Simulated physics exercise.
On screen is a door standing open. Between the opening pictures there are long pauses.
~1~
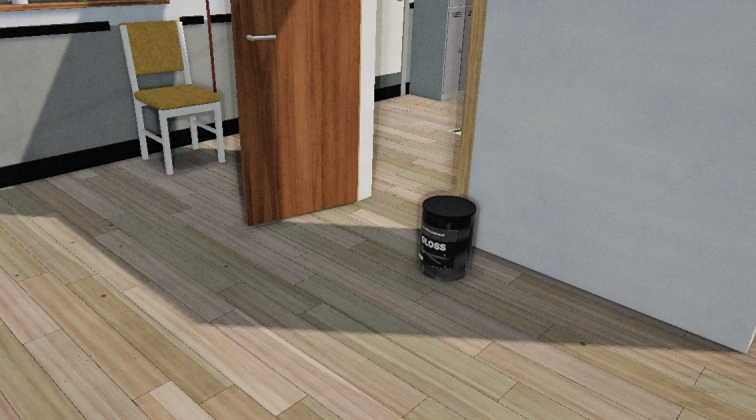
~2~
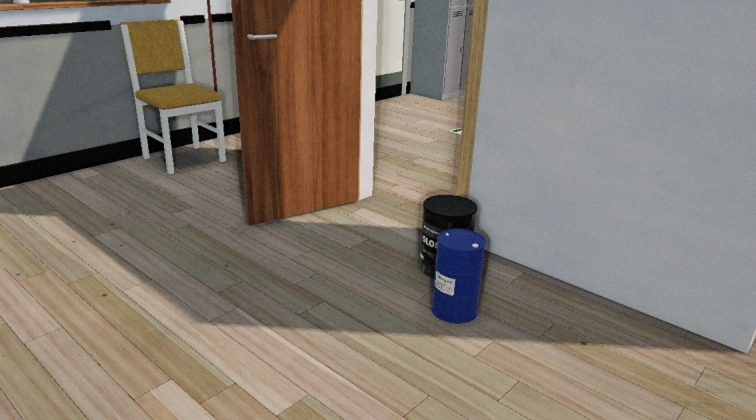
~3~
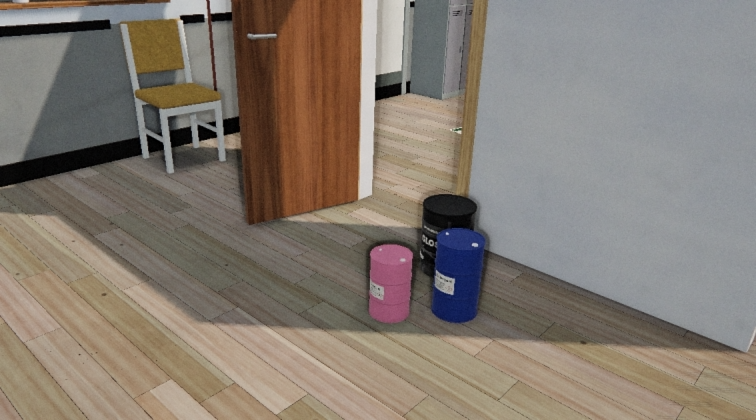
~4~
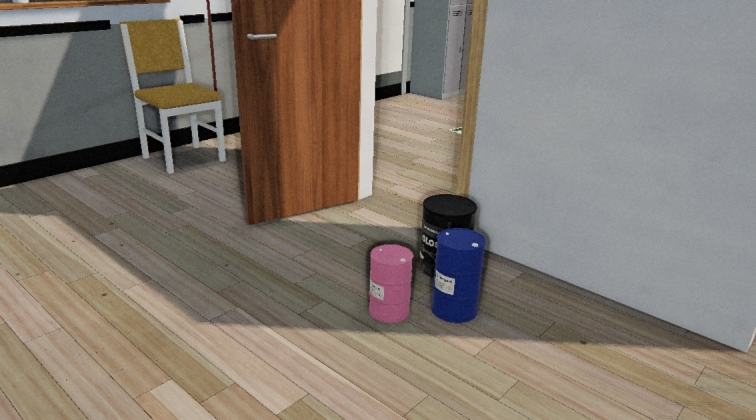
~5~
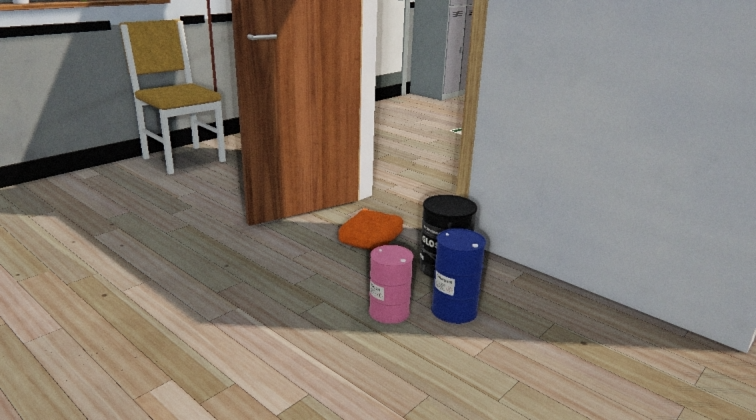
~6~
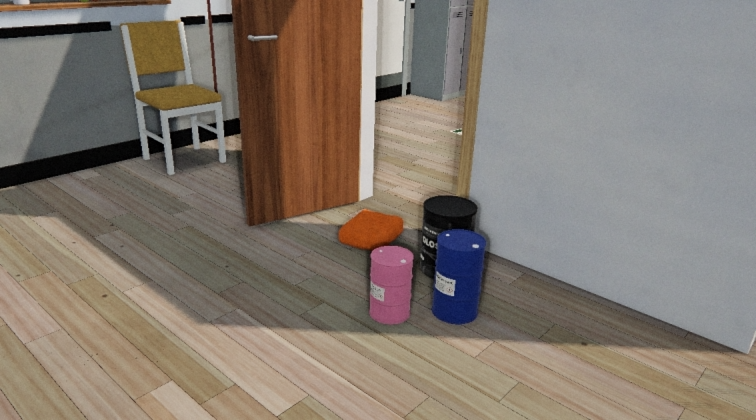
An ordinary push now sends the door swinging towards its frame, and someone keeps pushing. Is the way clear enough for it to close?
The opening stays partly uncovered.
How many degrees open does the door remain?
Near 20° open.
Then, 1.00 s after the last picture, door at 77°.
Then, 1.80 s after the last picture, door at 48°; orange cushion slid a little near (388, 230).
Then, 2.30 s after the last picture, door at 30°; orange cushion slid about its own width near (410, 227).
At rest, door at 22°; moved from the start, orange cushion; the other 3 in place. Seen from the same camera at the end, orange cushion near (421, 224).
